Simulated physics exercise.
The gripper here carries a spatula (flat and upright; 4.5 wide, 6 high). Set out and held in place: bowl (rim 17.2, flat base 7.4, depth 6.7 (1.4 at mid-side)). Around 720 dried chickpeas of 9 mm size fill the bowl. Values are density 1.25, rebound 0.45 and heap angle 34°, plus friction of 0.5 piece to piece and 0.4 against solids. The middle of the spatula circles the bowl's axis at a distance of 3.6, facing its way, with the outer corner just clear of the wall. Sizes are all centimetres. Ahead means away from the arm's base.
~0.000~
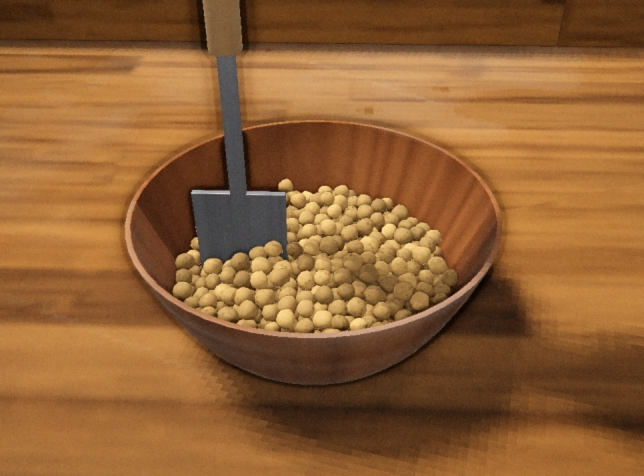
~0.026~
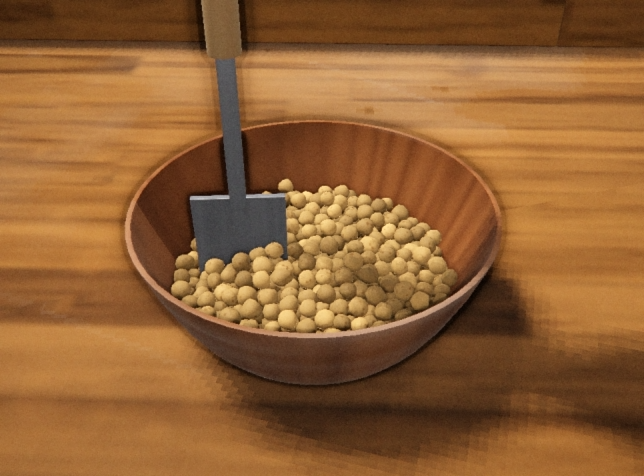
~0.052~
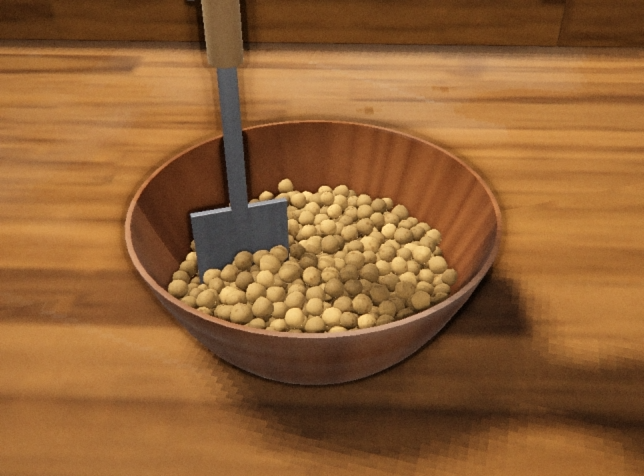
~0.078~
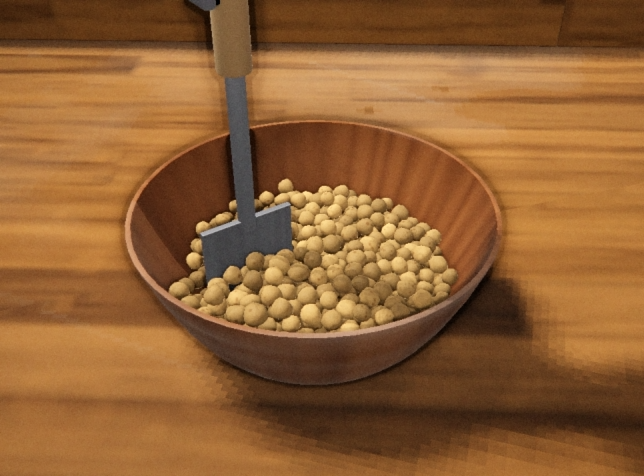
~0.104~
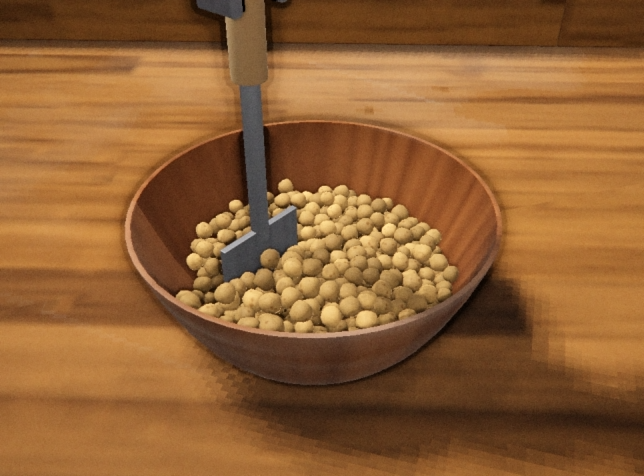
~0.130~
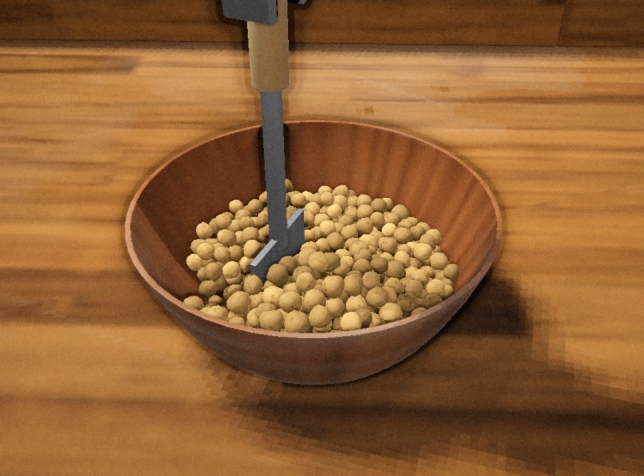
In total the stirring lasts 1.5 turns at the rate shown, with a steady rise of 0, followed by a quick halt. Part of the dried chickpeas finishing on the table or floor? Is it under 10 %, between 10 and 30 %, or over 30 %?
Between 10 and 30 %.
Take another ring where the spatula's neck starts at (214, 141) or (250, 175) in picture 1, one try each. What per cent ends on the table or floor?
Roughly 20 and 5 per cent.
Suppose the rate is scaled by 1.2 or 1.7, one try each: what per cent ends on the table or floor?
About 25 and 45 per cent.
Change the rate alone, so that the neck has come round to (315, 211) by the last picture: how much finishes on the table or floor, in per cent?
Something like 30 percent, roughly.
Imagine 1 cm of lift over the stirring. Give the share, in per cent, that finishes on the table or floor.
Near 15 in a hundred.
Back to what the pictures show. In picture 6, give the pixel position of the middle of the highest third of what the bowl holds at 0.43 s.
That third sits centred at about (304, 167).
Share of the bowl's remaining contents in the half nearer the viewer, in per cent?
I'd say around 35 per cent.
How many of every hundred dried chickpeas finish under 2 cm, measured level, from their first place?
I'd guess close to 5 percent of the load.
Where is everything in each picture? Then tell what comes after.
In the first picture, spatula neck at (236, 165), 0° round; upper third of the load around (316, 262), from x 185 to 450, top at y 190; 722 in the bowl.
In the second picture, spatula neck at (235, 169), 5° round; upper third of the load around (314, 263), from x 180 to 450, top at y 190.
In the third picture, spatula neck at (237, 179), 20° round; upper third of the load around (313, 269), from x 180 to 450, top at y 190.
In the fourth picture, spatula neck at (244, 190), 35° round; upper third of the load around (315, 277), from x 180 to 450, top at y 190.
In the fifth picture, spatula neck at (258, 200), 51° round; upper third of the load around (321, 287), from x 185 to 450, top at y 190.
In the sixth picture, spatula neck at (277, 207), 67° round; upper third of the load around (334, 288), from x 195 to 450, top at y 190; 722 in the bowl.
By 0.43 s, 251° round, highest piece 9 above the table; 676 in the bowl, 24 on the table or floor, 22 in flight or on the tool.
By 0.73 s, 76° round, highest piece 9 above the table; 622 in the bowl, 86 on the table or floor, 14 in flight or on the tool.
By 1.08 s, 180° round, highest piece 7 above the table; 597 in the bowl, 125 on the table or floor.
By 1.78 s, 180° round, highest piece 7 above the table; 597 in the bowl, 125 on the table or floor.
Final count, 597 in the bowl, 125 on the table or floor. That is 17 % on the table or floor.
